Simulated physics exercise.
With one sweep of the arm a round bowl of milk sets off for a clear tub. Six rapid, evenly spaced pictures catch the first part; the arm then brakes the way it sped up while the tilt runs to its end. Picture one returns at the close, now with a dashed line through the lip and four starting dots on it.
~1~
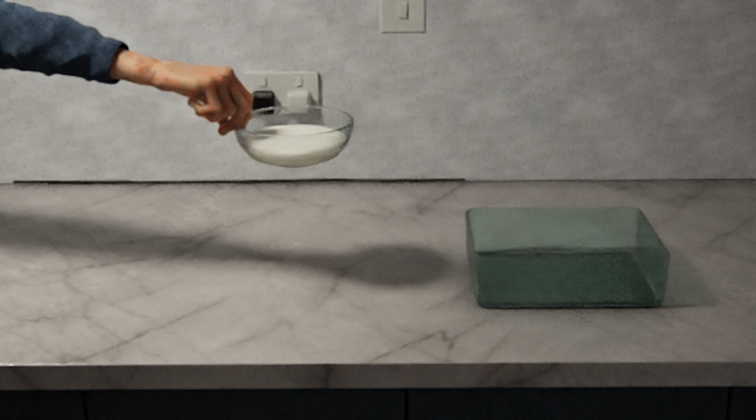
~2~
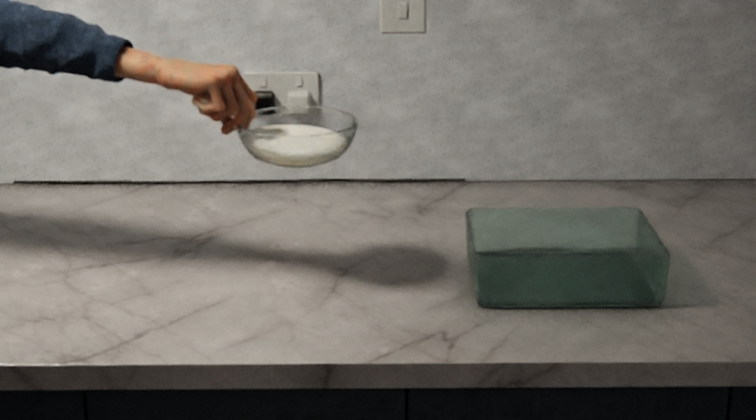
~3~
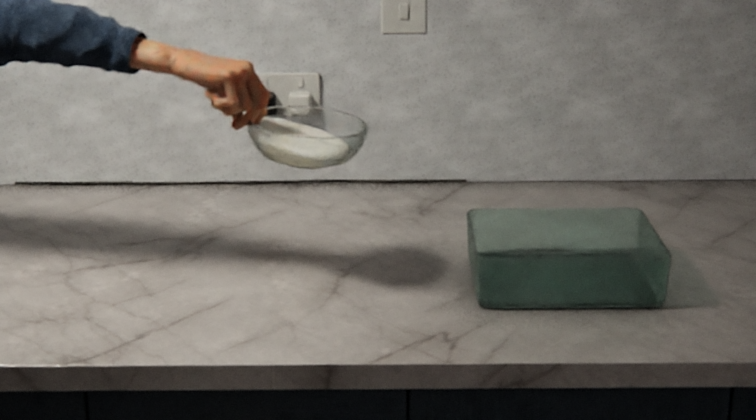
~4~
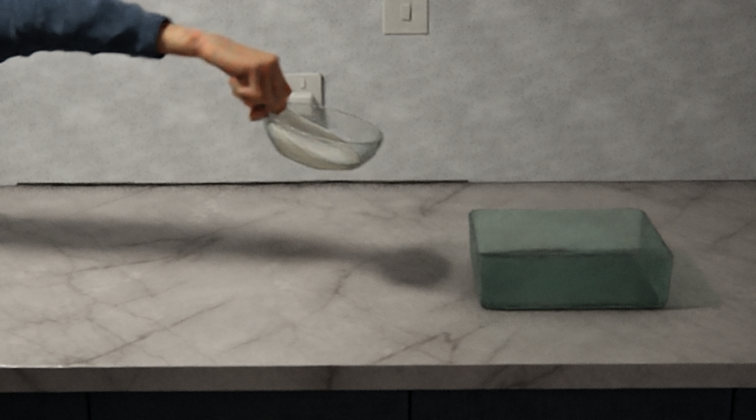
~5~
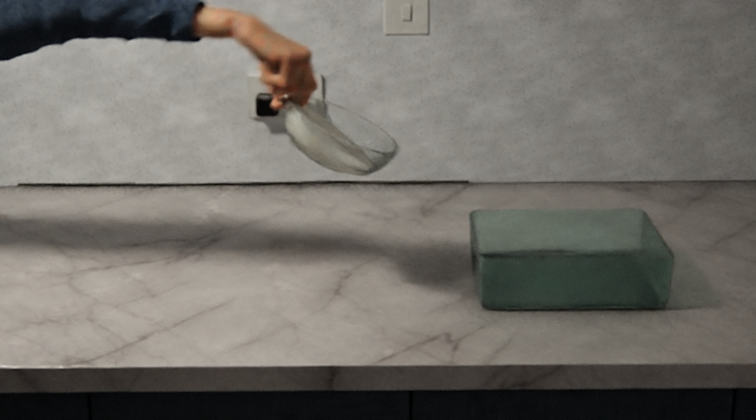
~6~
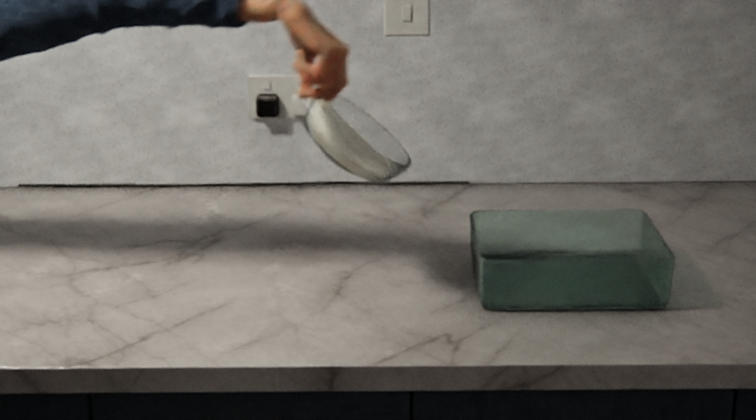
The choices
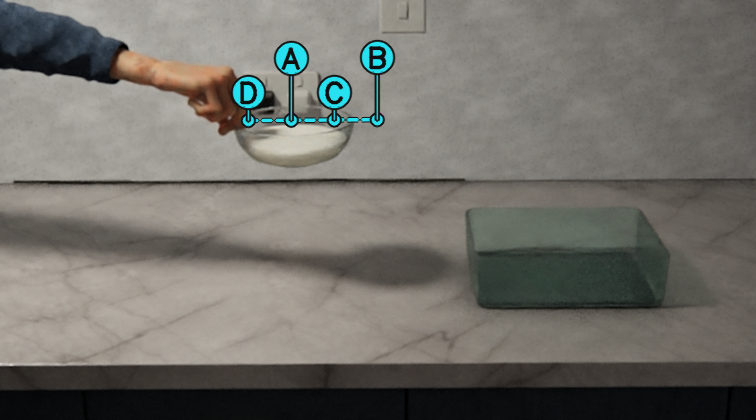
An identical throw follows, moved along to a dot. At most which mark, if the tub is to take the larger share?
Place B just does it.
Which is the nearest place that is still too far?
C it is.
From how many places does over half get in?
One of the four.
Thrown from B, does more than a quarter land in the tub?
Yes, clearly.
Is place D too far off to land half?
Yes, that goes wrong.
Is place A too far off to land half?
Yes, it does.
In cyan, A at (291, 120); B at (377, 119); C at (334, 120); D at (248, 120).
With A, about 1 % lands in the tub, 97 % falls short.
With B, about 64 % lands in the tub, 24 % falls short and 12 % goes beside or beyond.
With C, about 36 % lands in the tub, 57 % falls short and 7 % goes beside or beyond.
With D, about 0 % lands in the tub, 100 % falls short.
